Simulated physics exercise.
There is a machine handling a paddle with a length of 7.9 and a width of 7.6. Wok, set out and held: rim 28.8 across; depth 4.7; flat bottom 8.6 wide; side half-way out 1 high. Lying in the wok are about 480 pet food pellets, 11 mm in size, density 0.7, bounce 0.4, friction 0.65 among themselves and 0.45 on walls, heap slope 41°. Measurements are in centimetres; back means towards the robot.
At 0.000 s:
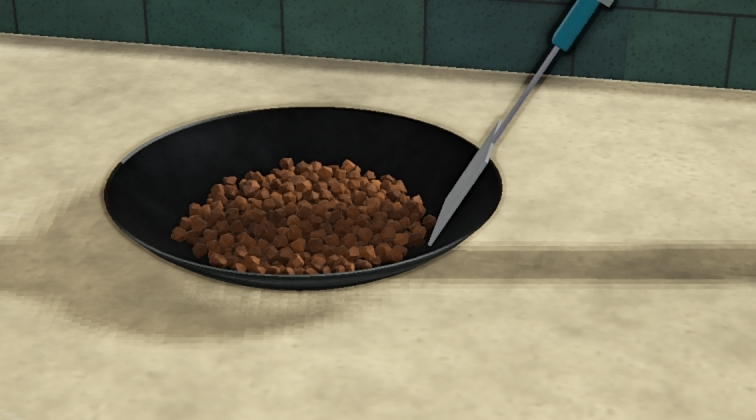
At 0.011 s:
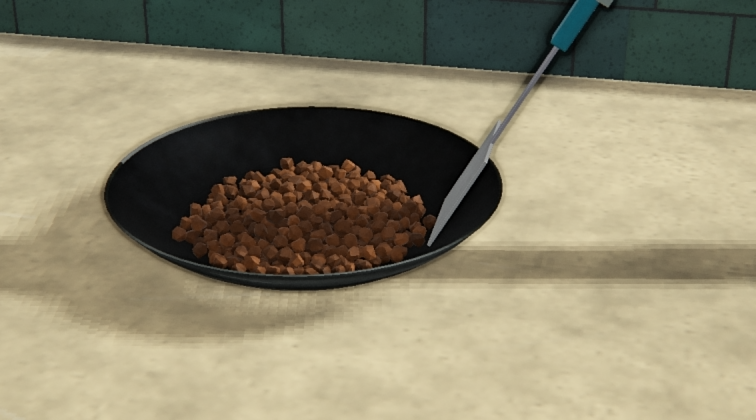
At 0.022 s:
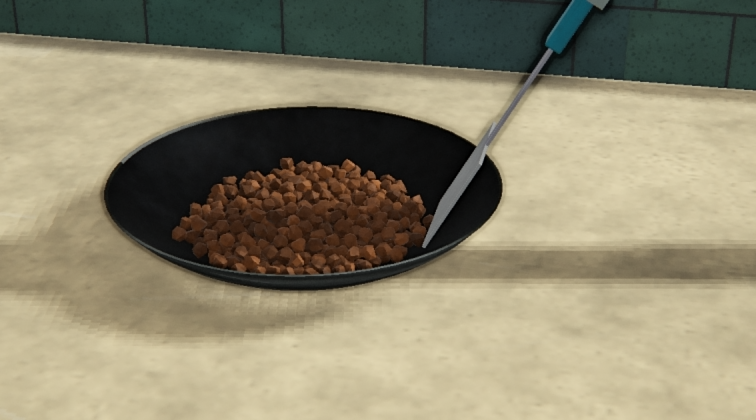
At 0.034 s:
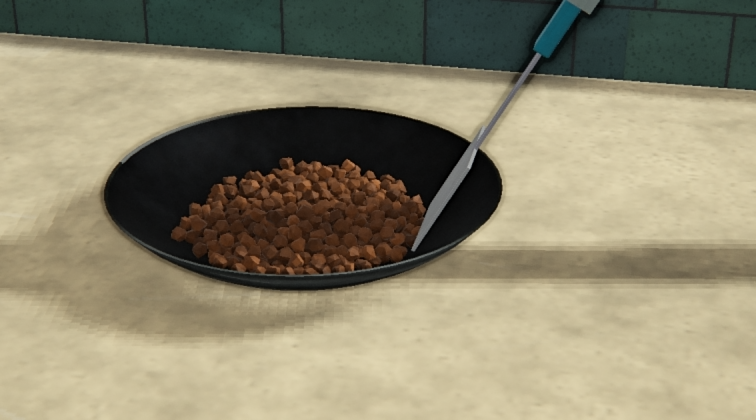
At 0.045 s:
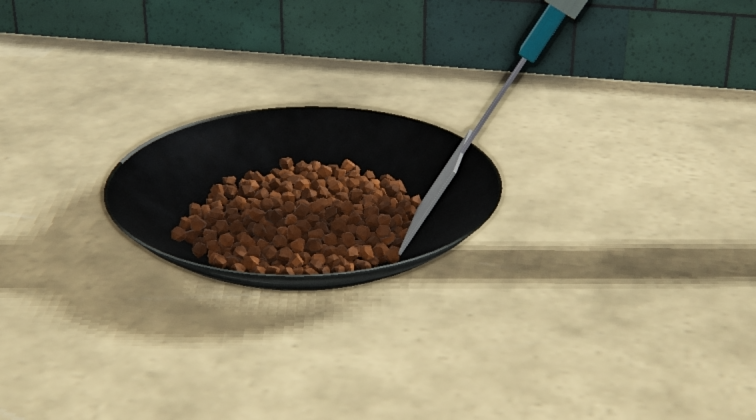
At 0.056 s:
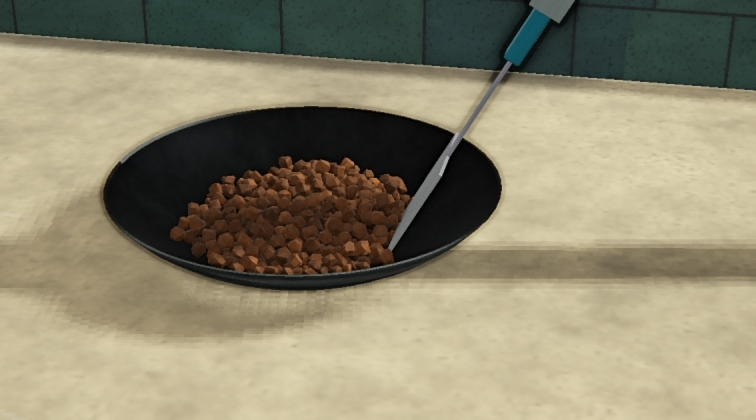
On a pale stone counter by green tiles, a flat metal paddle with a teal handle slid slowly left inside a black wok, nudging the right edge of a heap of brown pellets slightly inward.
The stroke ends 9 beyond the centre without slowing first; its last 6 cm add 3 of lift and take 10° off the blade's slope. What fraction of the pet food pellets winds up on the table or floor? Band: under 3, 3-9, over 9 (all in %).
Over 9 %.
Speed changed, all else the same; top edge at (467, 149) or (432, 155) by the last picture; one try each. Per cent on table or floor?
First try around 10 %, second try around 35 %.
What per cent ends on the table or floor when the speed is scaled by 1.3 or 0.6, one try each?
35 and 15 %.
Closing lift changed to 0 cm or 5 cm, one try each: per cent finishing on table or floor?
Result, in order: Approx. 30 % and 20 %.
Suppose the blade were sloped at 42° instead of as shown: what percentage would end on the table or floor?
Some 25 in a hundred.
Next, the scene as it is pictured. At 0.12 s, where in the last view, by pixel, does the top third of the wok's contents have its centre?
It is centred near (265, 199).
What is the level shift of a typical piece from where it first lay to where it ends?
Level distance of roughly 7 cm.
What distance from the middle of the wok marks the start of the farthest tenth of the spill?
30 centimetres, give or take.
After 0.12 s, sloping 61°, highest piece 6 above the table; 479 in the wok.
After 0.19 s, sloping 59°, highest piece 6 above the table; 478 in the wok, 1 on the blade or in flight.
After 0.42 s, sloping 51°, highest piece 7 above the table; 340 in the wok, 134 on the table or floor, 5 on the blade or in flight.
After 1.47 s, sloping 51°, highest piece 5 above the table; 340 in the wok, 139 on the table or floor.
In the end, 340 in the wok, 139 on the table or floor. That is 29 % on the table or floor.
